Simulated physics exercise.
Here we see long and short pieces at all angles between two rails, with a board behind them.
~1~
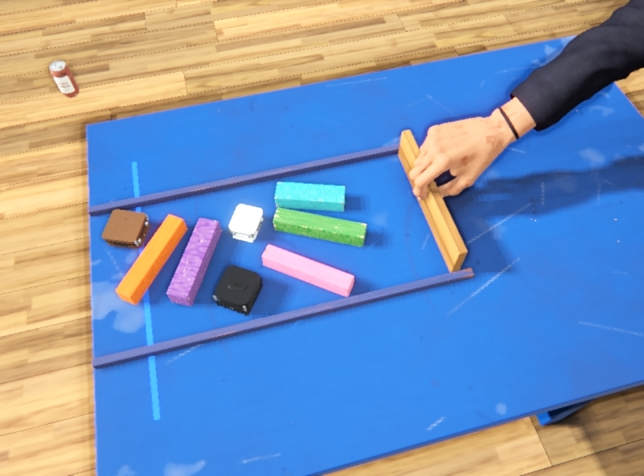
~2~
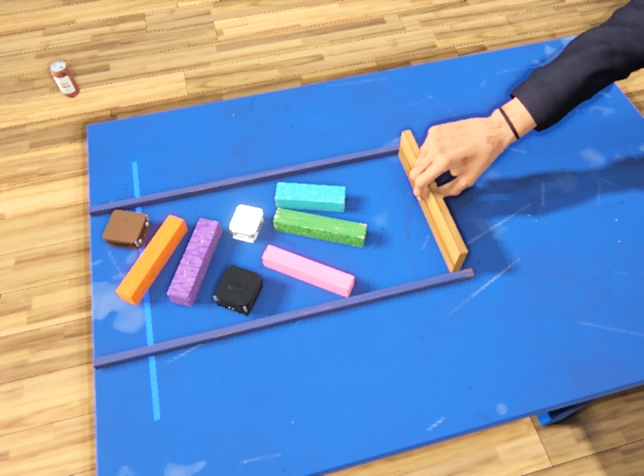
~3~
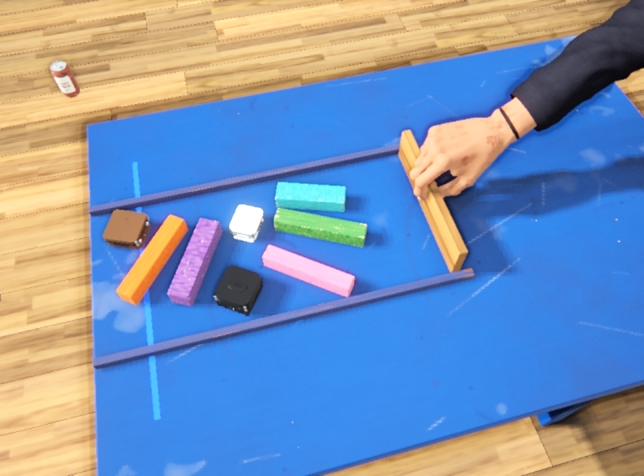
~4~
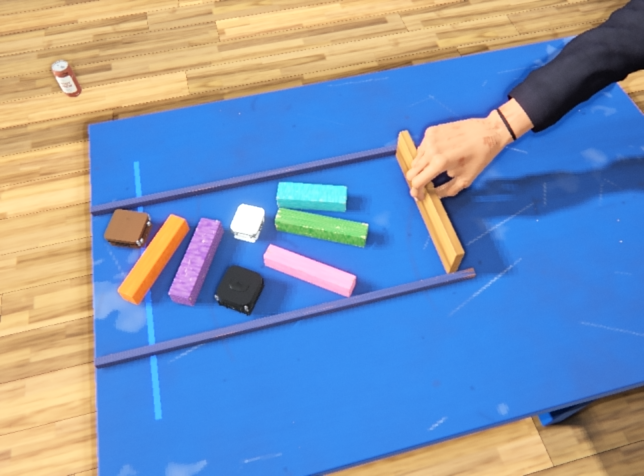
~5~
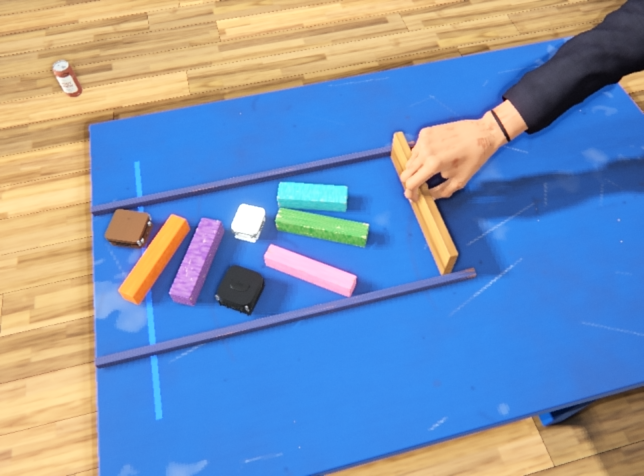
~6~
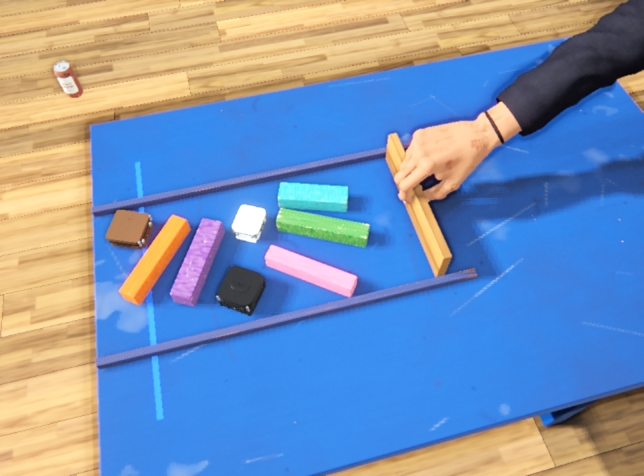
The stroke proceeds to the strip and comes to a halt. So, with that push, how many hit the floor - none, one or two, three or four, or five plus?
I'd say three or four.
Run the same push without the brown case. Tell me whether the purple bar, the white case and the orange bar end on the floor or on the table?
Purple bar down, white case down, orange bar down.
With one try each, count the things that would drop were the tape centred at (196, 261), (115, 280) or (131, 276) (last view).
Counts per try: 2; 8; 5.
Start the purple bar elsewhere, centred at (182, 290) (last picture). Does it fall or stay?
Note - purple bar not retained.
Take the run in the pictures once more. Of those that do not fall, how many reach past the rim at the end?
4 in all.
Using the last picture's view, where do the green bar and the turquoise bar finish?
They come to rest around (116, 276) and (107, 232).
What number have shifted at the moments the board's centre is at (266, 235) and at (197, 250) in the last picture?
By then 8, and later 8.
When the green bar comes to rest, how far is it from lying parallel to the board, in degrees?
About 25 degrees.
Soon after, none off yet; brown case at rest near (131, 231); orange bar at rest near (157, 259); purple bar at rest near (199, 261).
Then, none off yet; brown case moving near (121, 231); orange bar moved a little near (139, 257); purple bar moved a little near (171, 270).
Further on, one off so far; brown case falling near (128, 359); orange bar tipped well over near (77, 289); purple bar moved about its own width near (100, 299).
At rest, the number that fall off is three or four; fallen, white case, purple bar, orange bar and brown case.
